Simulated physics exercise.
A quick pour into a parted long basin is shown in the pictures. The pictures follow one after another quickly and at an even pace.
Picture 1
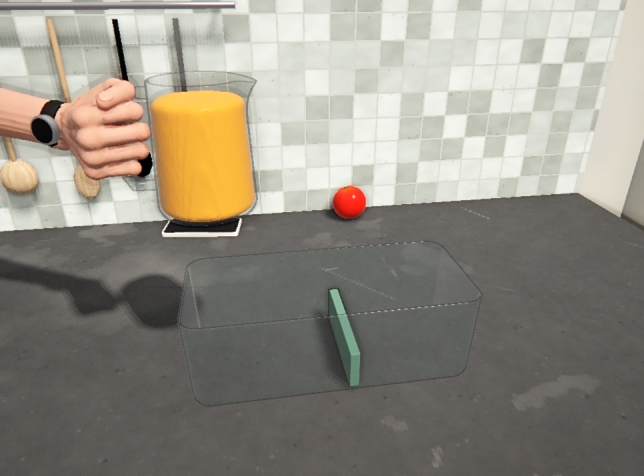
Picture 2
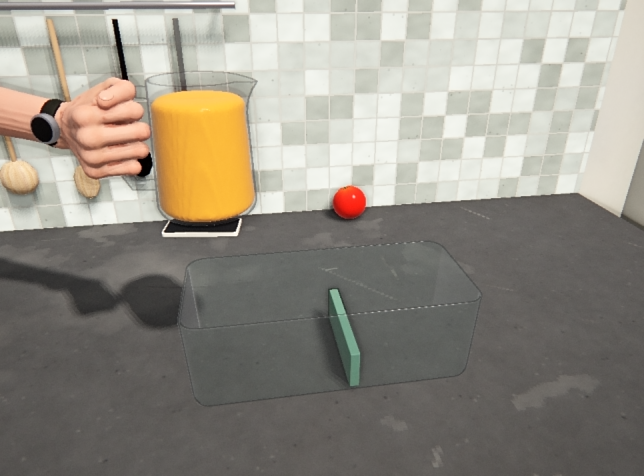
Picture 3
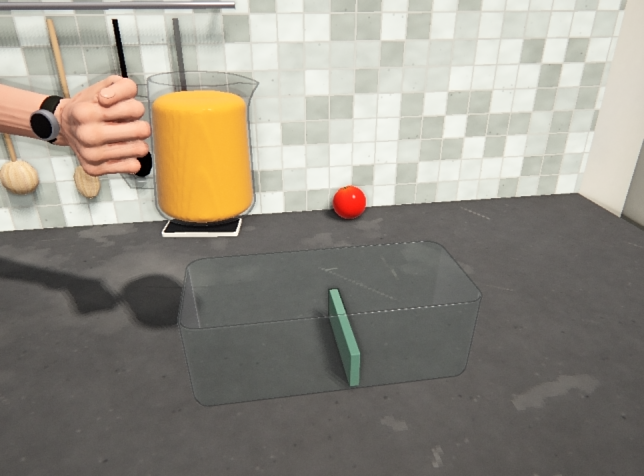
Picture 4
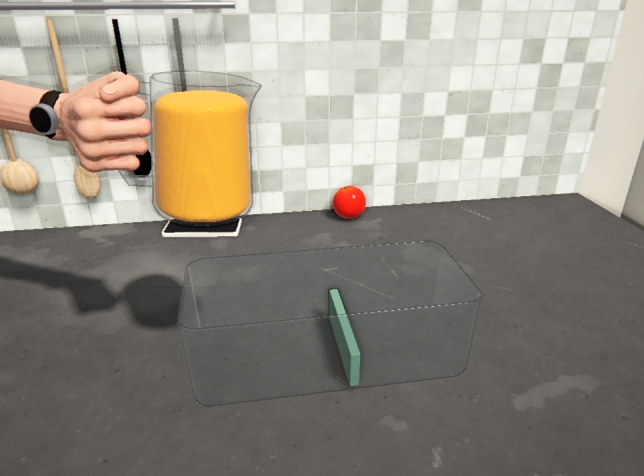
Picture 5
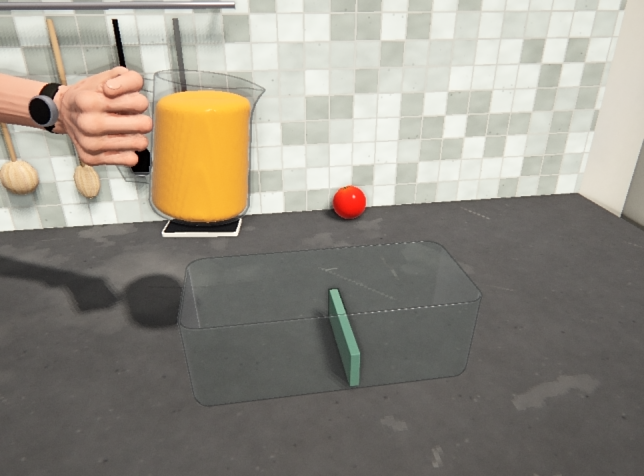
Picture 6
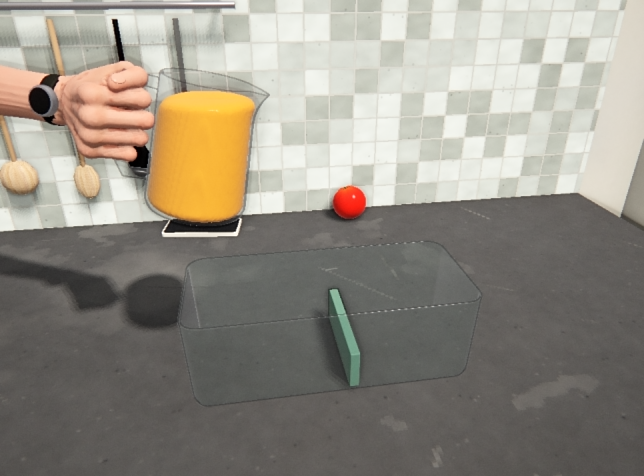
The clip shows a hand holding a clear jug of orange juice behind a transparent basin with a green divider, near a red ball. The jug stays upright at first, then the hand tilts it slightly to the right.
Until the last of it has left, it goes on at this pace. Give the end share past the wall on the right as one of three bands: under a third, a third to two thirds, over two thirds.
The end share is a third to two thirds.
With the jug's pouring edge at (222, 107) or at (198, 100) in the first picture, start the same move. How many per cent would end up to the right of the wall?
It would come to near 0 per cent, and then near 5 per cent.
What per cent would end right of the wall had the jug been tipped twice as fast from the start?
Roughly 45 percent.
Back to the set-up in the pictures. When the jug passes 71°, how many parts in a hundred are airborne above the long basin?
Estimate: Some 15 per cent.
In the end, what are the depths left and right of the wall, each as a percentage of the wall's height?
The left side ends up close to 30, the right side close to 50.
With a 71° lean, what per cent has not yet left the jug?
I'd put it near 85 %.
A moment on, the jug is tipped part way and 86 per cent is still to pour, 1 is left of the wall and 0 right of it.
Next, the jug is tipped right over and 35 per cent is still to pour, 6 is left of the wall and 32 right of it.
Then the jug is tipped right over and 4 per cent is still to pour, 32 is left of the wall and 57 right of it.
Later the jug is tipped right over and 0 per cent is still to pour, 41 is left of the wall and 57 right of it.
In the end 41 per cent lies left of the wall, 57 right of it and 1 outside.
